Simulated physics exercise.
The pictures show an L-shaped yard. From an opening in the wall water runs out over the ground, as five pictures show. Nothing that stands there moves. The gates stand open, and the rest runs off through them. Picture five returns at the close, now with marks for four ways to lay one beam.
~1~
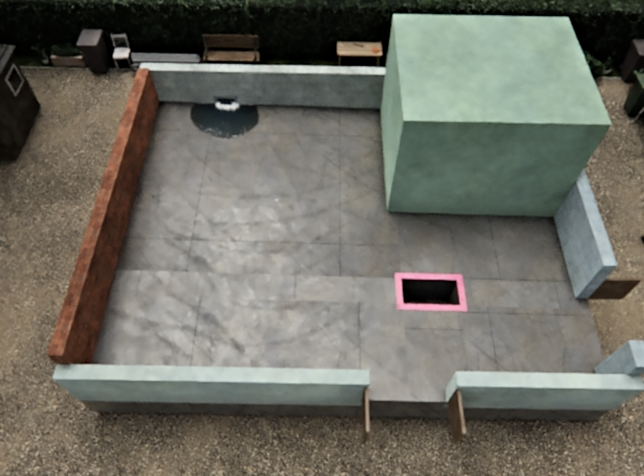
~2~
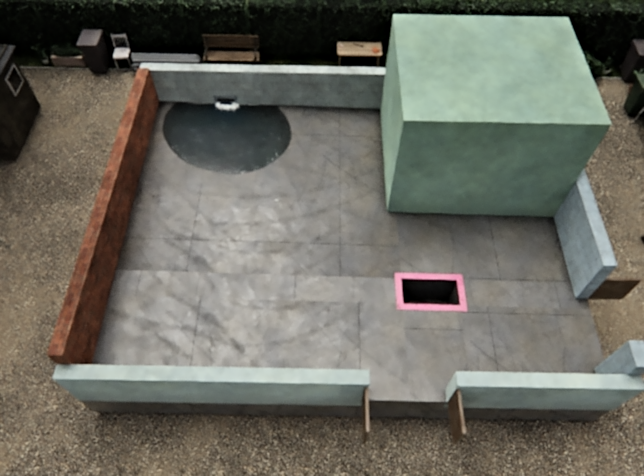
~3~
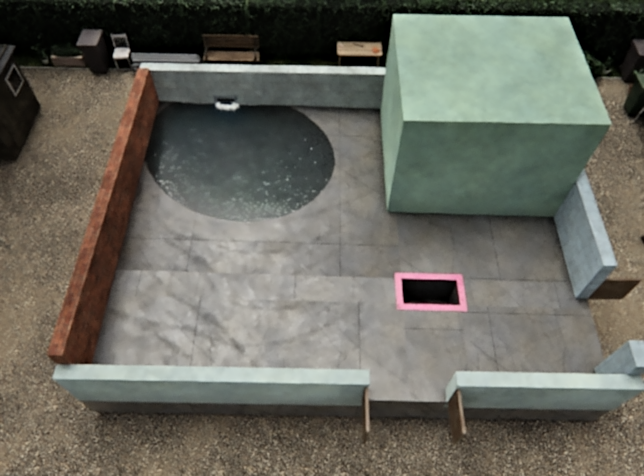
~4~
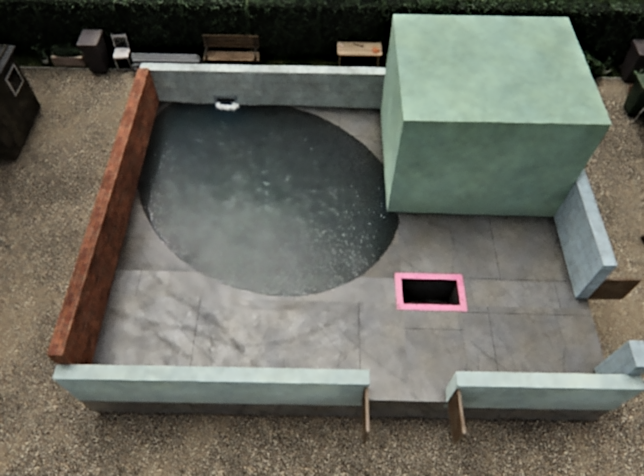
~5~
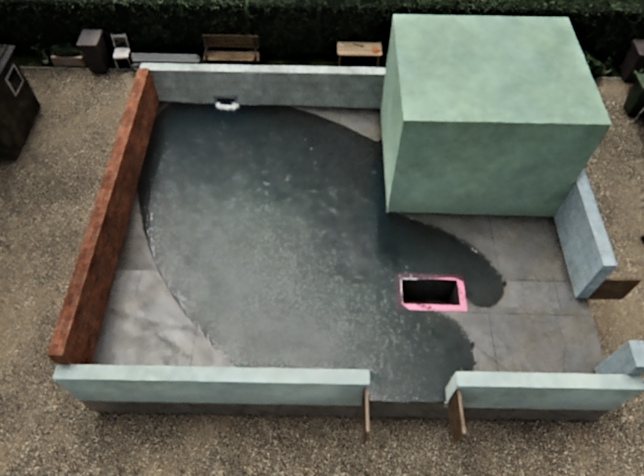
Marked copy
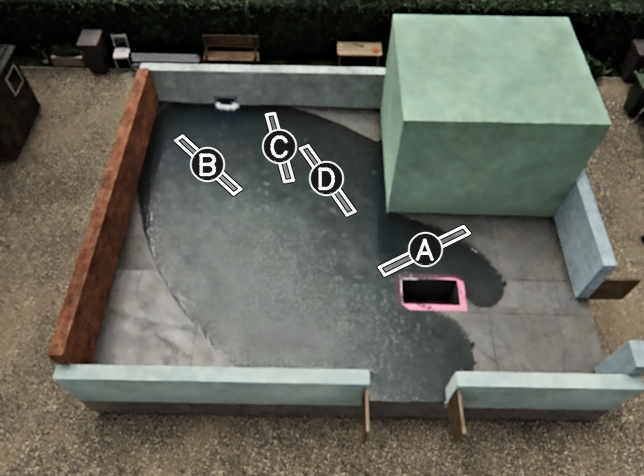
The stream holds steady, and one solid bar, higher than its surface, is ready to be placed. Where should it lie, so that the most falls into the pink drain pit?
It is B.
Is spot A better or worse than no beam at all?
Worse.
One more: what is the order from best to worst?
B, D, C, A.
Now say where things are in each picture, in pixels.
Outfall at (226, 100); pink drain pit at (430, 292); open gate at (585, 332); open gate at (405, 388); 3 % of the ground under water, visible out to (251, 127); pink drain pit still dry, in the first picture.
In the second picture, 10 % of the ground under water, visible out to (235, 170); pink drain pit still dry.
In the third picture, 23 % of the ground under water, visible out to (276, 214); pink drain pit still dry.
In the fourth picture, 44 % of the ground under water, visible out to (354, 274); pink drain pit still dry.
In the fifth picture, 67 % of the ground under water, visible out to (467, 352); pink drain pit taking water.
In white, A from (382, 271) to (466, 229); B from (179, 138) to (237, 191); C from (270, 114) to (288, 180); D from (304, 147) to (351, 213).
For spot A, about 6 % of the stream goes into the pink drain pit, about 94 % out by the gates.
For spot B, about 44 % of the stream goes into the pink drain pit, about 56 % out by the gates.
For spot C, about 19 % of the stream goes into the pink drain pit, about 81 % out by the gates.
For spot D, about 29 % of the stream goes into the pink drain pit, about 71 % out by the gates.
